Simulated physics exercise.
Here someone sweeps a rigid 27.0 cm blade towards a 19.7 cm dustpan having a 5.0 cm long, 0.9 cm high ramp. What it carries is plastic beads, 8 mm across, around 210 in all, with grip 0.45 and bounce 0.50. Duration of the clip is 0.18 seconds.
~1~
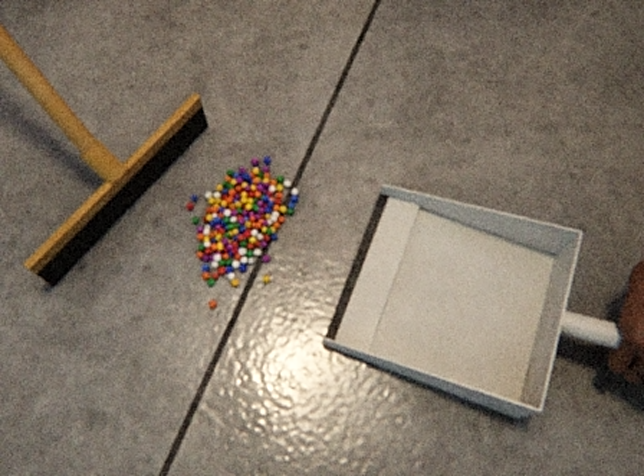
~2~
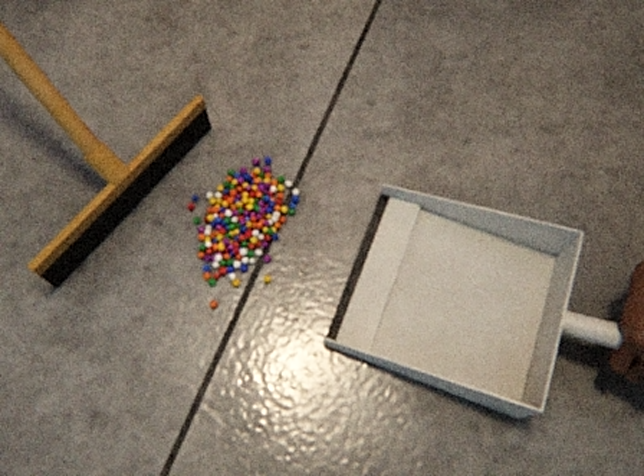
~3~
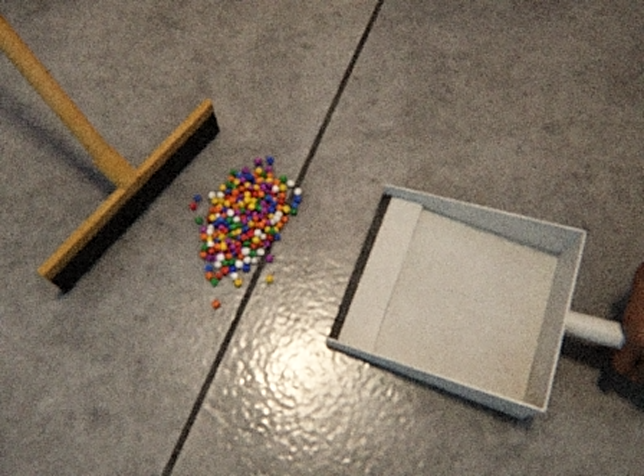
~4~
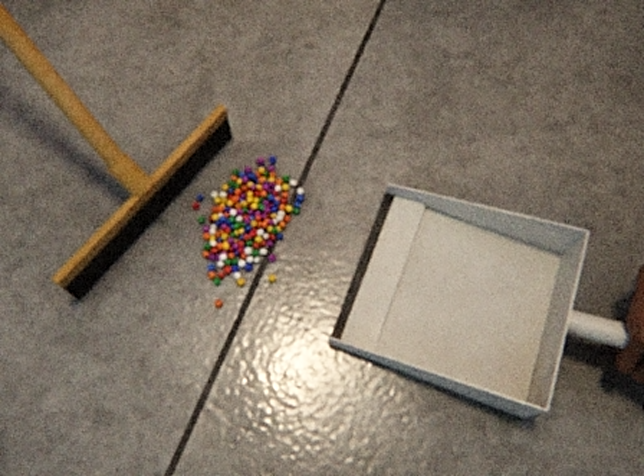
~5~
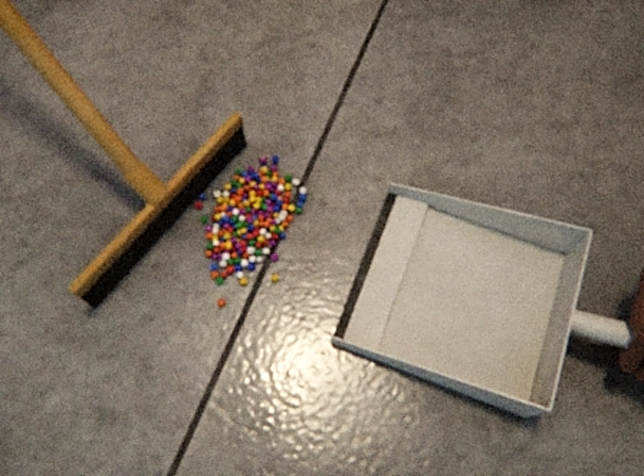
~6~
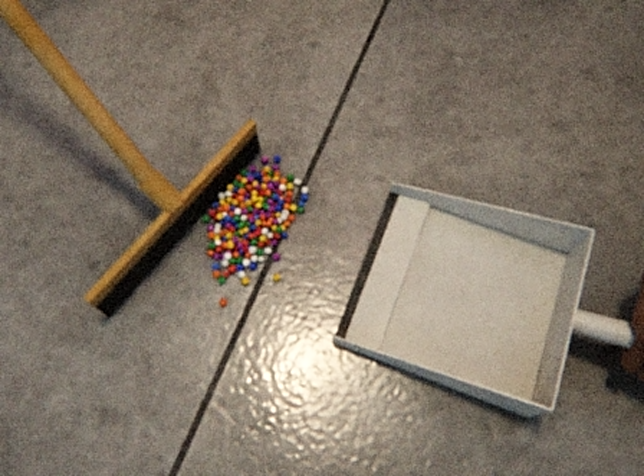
A wooden broom with a dark edge slides slowly down and right across a grey tiled floor, seen from above, until it touches the near side of a bead pile. The small multicoloured beads lie beside a dark seam, barely disturbed, left of a pale grey dustpan with a white handle. The dustpan stays put, while the view drifts very slightly.
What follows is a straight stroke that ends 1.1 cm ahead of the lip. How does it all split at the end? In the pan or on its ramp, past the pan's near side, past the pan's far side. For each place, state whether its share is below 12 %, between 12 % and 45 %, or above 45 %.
As I see it, in the pan or on its ramp: It will be a moderate share. Past the pan's near side: It will be a moderate share. Past the pan's far side: It will be a small share.
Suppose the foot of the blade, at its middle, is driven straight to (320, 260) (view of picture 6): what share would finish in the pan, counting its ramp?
About 15 per cent.
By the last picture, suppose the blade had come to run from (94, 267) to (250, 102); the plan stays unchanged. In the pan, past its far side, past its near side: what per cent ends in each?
Pan 0 % / far 10 % / near 5 %.
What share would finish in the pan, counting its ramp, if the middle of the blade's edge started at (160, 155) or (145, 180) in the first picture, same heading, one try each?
Some 10 and 20 per cent.
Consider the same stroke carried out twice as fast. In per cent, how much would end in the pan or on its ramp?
I'd guess it lands at about 40 per cent.
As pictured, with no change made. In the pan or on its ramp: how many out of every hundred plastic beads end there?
It comes to close to 25 percent.
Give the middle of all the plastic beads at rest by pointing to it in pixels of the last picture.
I'd put it at about (348, 290).
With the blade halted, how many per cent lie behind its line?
5 %.
Then, 0.17 s after the last picture, middle of the blade 12 cm from the lip; 0 % over the lip, far side 0 %, near side 5 %.
Then, 0.28 s after the last picture, middle of the blade 7 cm from the lip; 0 % over the lip, far side 5 %, near side 10 %.
Then, 0.52 s after the last picture, middle of the blade 5 cm from the lip; 25 % over the lip, far side 5 %, near side 20 %.
In the end, pan 25 %, near side 20 %, far side 5 %, in front of the lip or behind the blade 55 %.
